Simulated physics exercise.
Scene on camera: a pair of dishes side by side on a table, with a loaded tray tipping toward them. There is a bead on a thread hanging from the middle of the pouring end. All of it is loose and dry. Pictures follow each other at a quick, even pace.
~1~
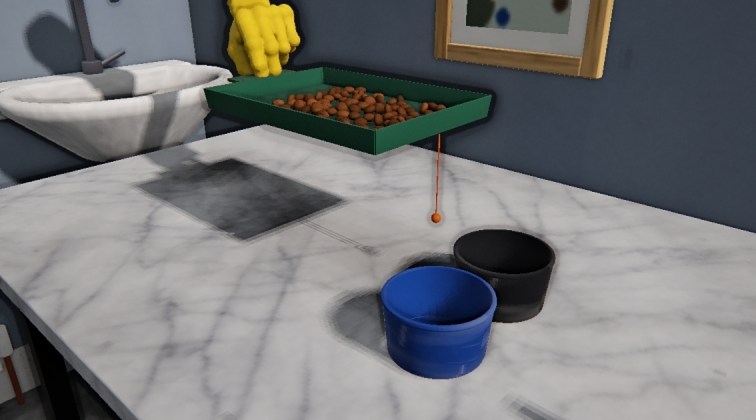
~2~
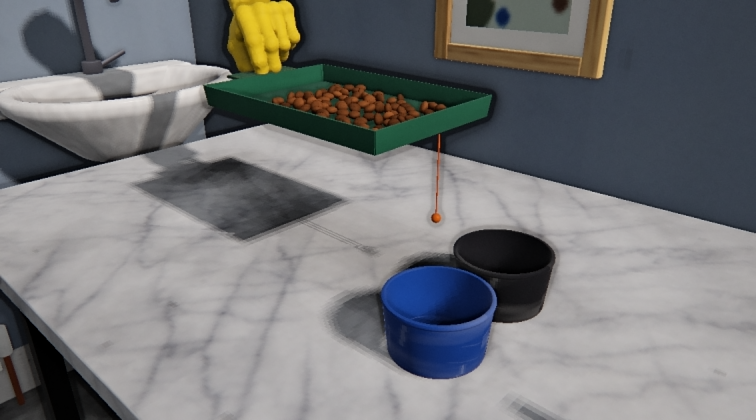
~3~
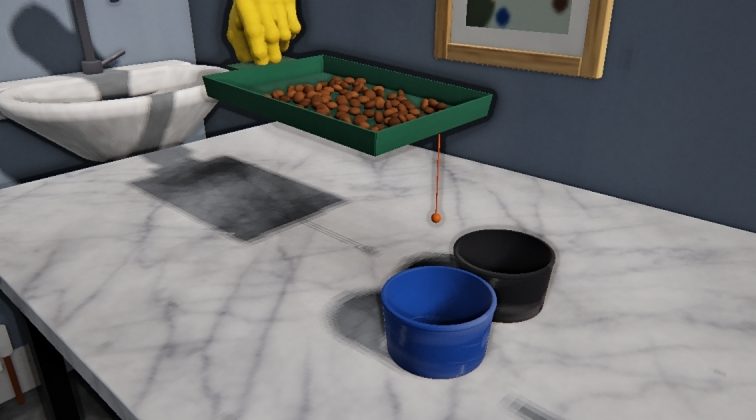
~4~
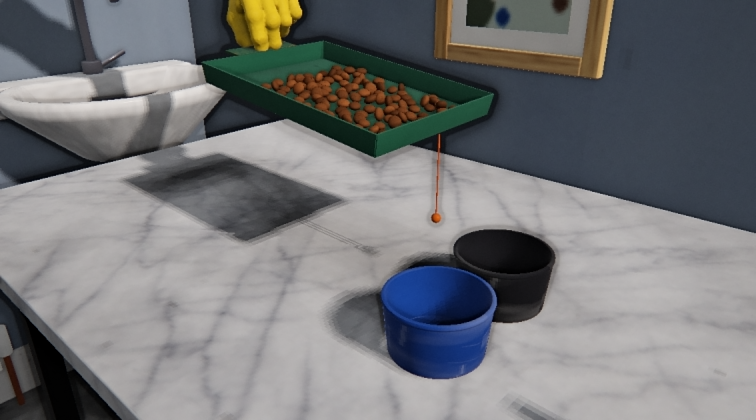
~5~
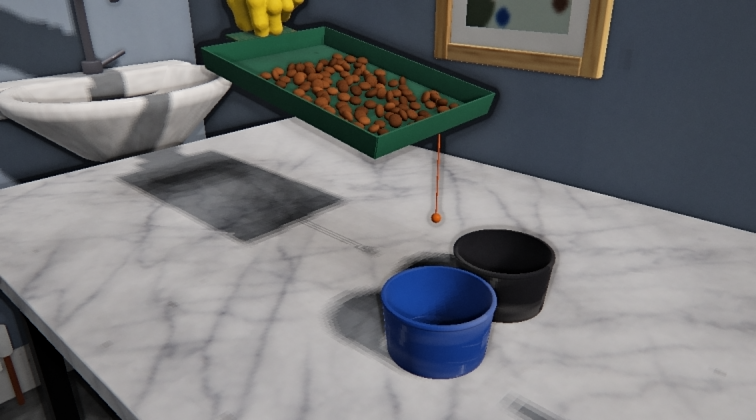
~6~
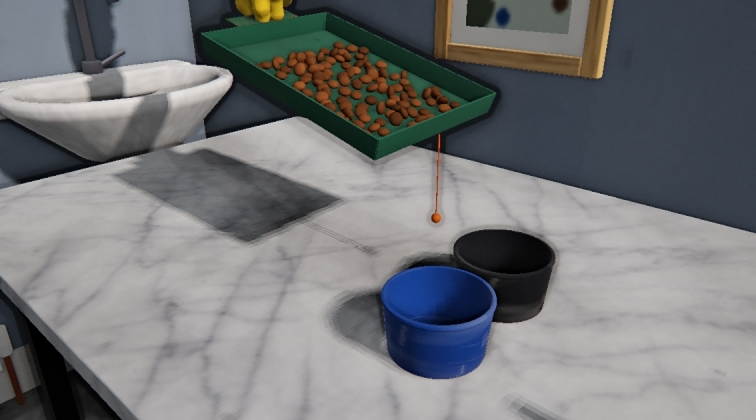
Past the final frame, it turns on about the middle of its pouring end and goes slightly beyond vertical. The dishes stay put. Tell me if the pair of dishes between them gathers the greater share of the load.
They do.
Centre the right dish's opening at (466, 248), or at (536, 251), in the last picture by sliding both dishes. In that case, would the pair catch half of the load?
Beyond half, then short of half.
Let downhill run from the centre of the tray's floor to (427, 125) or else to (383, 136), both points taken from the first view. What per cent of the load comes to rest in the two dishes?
Around 40 per cent first, around 40 per cent next.
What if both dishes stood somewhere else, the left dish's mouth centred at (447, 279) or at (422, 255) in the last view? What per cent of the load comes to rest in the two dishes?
About 80 and 50 per cent.
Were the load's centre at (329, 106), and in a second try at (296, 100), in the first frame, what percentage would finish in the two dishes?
Close to 60 in a hundred, then close to 60 in a hundred.
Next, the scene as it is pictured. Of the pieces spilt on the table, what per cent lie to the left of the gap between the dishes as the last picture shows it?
I'd put it at around 90 per cent.
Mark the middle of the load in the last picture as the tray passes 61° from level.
The load is centred near (407, 89).
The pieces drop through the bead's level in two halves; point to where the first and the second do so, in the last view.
I'd say around (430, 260) at first, then around (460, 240).
Just after the last frame, tray tipped steeply; every one on the tray.
A moment on, tray tipped past a quarter turn; roughly a third on the tray; roughly a quarter in the left dish; about a tenth in the right dish; about a tenth outside both; roughly a quarter in the air.
Further on, tray tipped past a quarter turn; roughly a third in the left dish; roughly a third in the right dish; roughly a third outside both.
When it is over, tray tipped past a quarter turn; roughly a third in the left dish; roughly a third in the right dish; roughly a third outside both.
